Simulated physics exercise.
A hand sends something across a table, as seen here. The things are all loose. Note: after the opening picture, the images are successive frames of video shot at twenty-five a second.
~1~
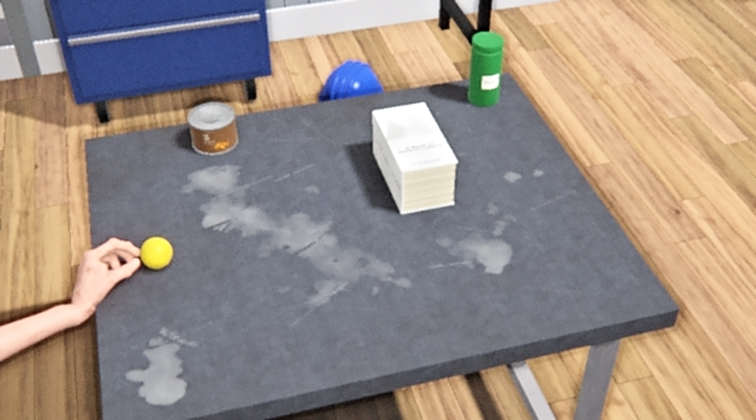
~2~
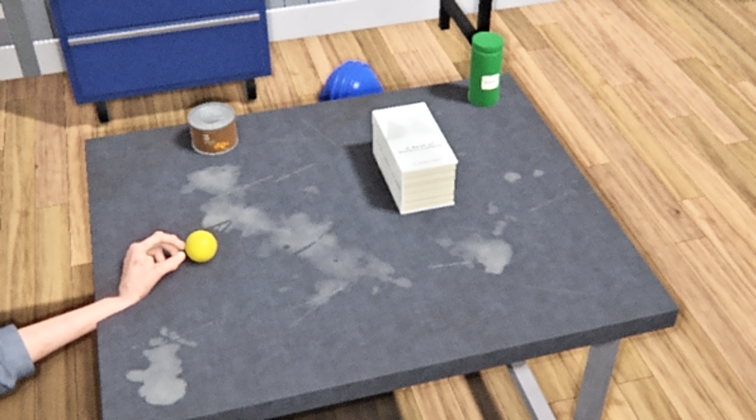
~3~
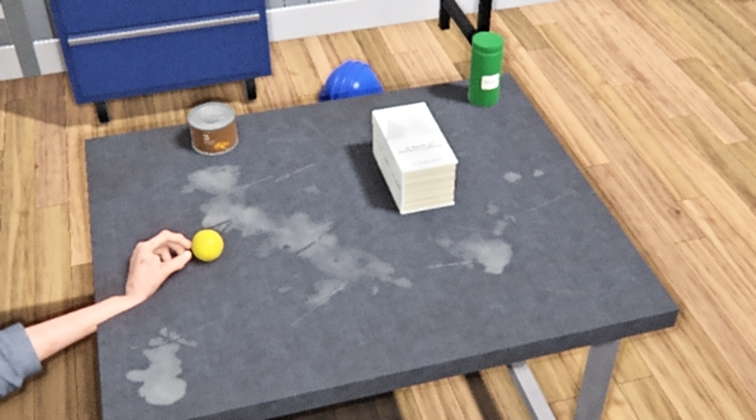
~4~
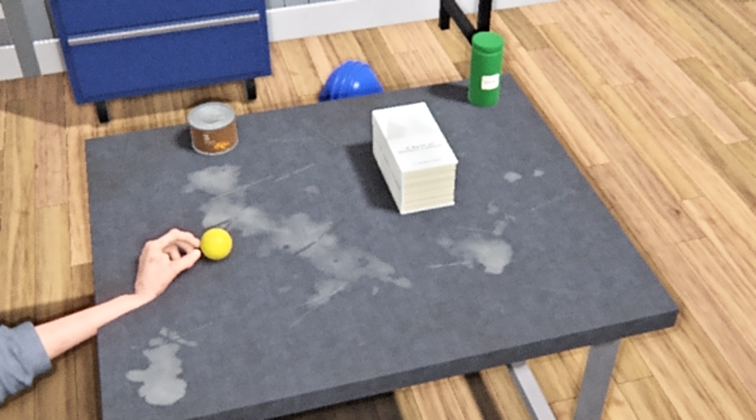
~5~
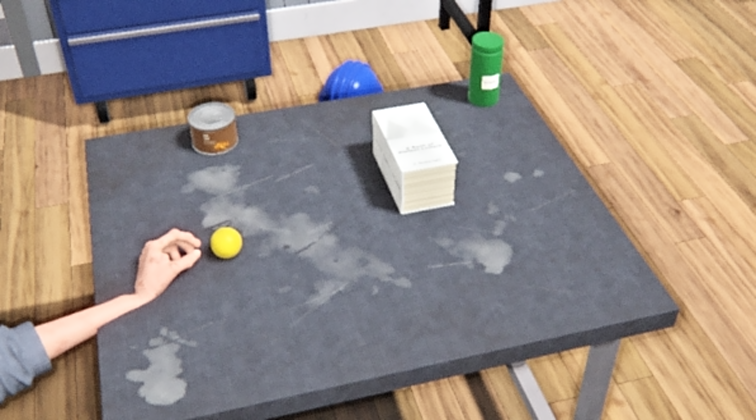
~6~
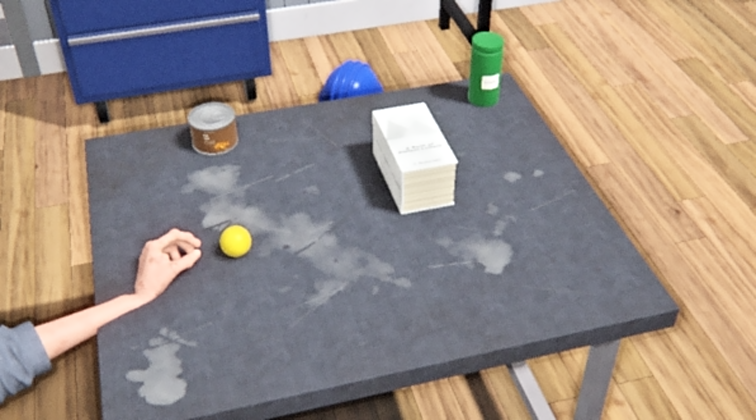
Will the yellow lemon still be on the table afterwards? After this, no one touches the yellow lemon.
Survives the push.
Then, 0.10 s later than the last frame, yellow lemon moved about its own width near (257, 238).
Then, 0.20 s later than the last frame, yellow lemon moved well along near (275, 235).
Then, 0.40 s later than the last frame, yellow lemon moved well along near (304, 231).
Then, 0.60 s later than the last frame, yellow lemon moved well along near (322, 228).
When it is over, moved from the start, yellow lemon. End places, in pixels of the last picture, yellow lemon near (329, 228).
